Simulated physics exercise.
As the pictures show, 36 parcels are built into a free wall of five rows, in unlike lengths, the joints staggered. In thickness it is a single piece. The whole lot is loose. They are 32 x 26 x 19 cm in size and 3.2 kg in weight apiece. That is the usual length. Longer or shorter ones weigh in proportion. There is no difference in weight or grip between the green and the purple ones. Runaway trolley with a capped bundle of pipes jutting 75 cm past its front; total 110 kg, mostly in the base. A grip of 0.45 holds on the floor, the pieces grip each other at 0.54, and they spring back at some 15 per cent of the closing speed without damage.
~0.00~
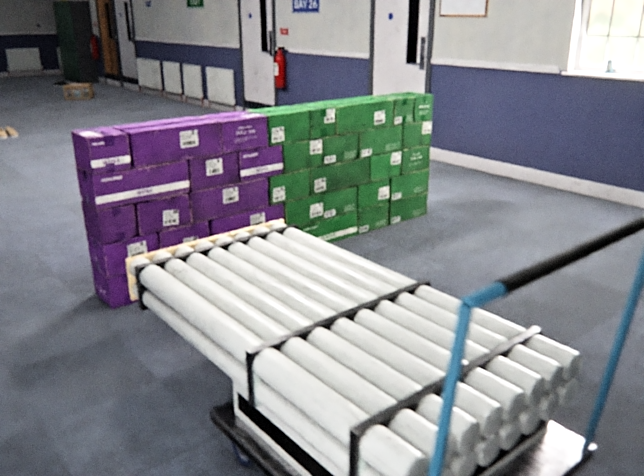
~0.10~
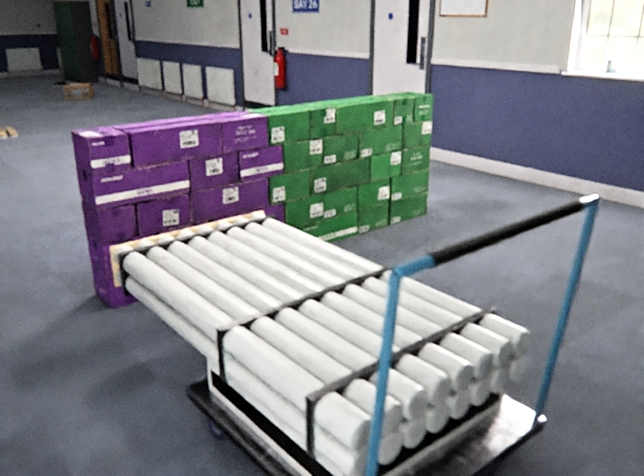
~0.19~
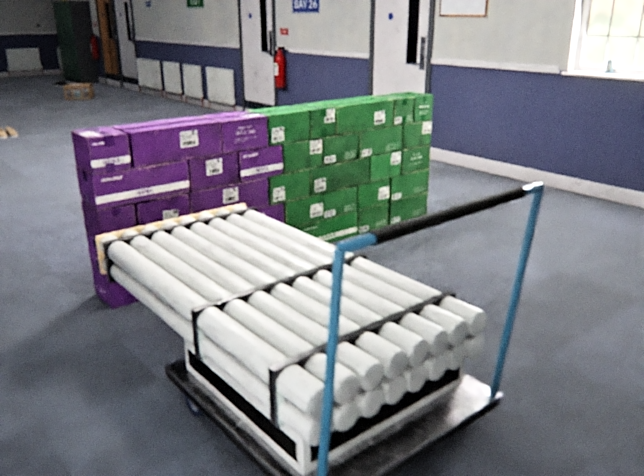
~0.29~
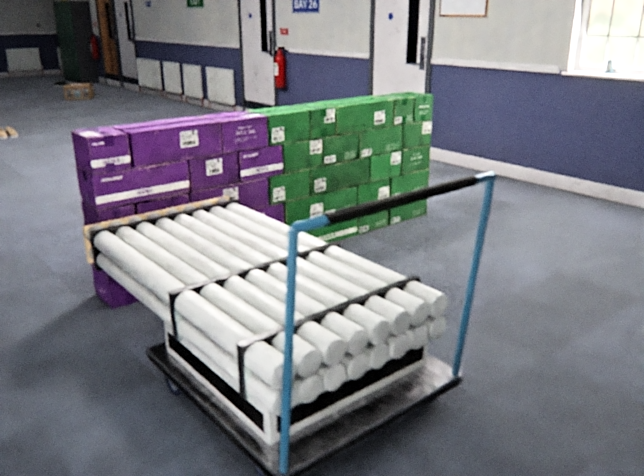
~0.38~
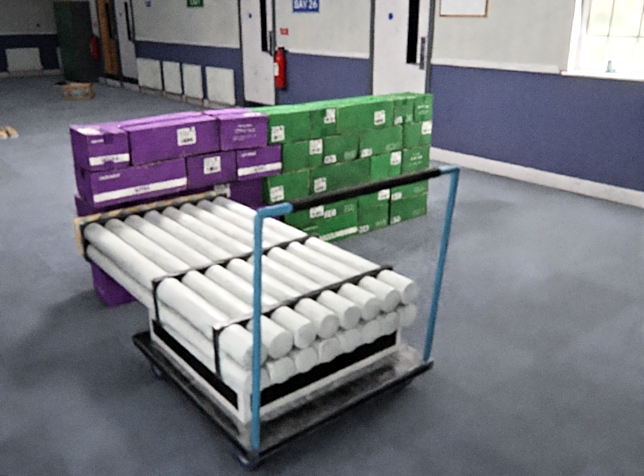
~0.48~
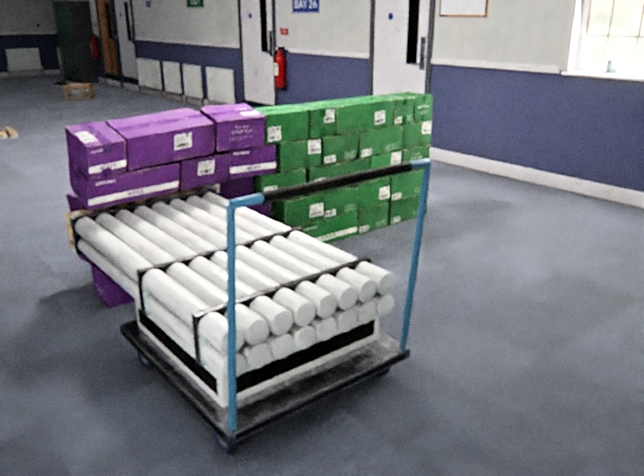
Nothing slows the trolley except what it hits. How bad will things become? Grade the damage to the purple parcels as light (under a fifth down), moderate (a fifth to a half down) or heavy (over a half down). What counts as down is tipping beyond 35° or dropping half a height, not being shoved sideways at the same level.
Heavy.
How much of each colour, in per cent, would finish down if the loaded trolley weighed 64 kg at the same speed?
Result: Green 20 and purple 90 in a hundred.
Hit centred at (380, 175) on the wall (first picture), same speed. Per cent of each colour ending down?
For green it's 60 per cent, for purple 0 per cent.
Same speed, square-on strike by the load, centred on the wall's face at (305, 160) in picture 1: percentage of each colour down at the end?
Then green would be 60 per cent down and purple 30 per cent.
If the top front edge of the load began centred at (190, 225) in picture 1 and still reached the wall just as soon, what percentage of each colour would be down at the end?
Green 20%, purple 90%.
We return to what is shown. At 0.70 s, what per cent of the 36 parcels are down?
By that time it is 20 percent.
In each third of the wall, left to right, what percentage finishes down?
Per cent - left 80, middle 50, right 0.
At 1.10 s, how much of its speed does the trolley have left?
0.9 m/s, roughly.
Around 0.70 s, load 47 cm past the wall's line, still rolling; 7 of the 16 purple parcels down (7 of 36 in all colours); top purple parcel tipped 39°, 13 cm lower; top green parcel tipped 3°.
Around 1.10 s, load 86 cm past the wall's line, still rolling; 11 of the 16 purple parcels down (11 of 36 in all colours); top purple parcel on its side; top green parcel tipped 28°, 7 cm lower.
Around 1.66 s, load 1.18 m past the wall's line, still rolling; 13 of the 16 purple parcels down (17 of 36 in all colours); top purple parcel on its side; top green parcel on its side.
Finally (2.7 s), load 1.26 m past the wall's line, stopped; 13 of the 16 purple parcels down (17 of 36 in all colours); top purple parcel on its side; top green parcel on its side. That is 81 per cent. Seen by the last camera, middles, top purple parcel near (16, 172), top green parcel near (264, 170).
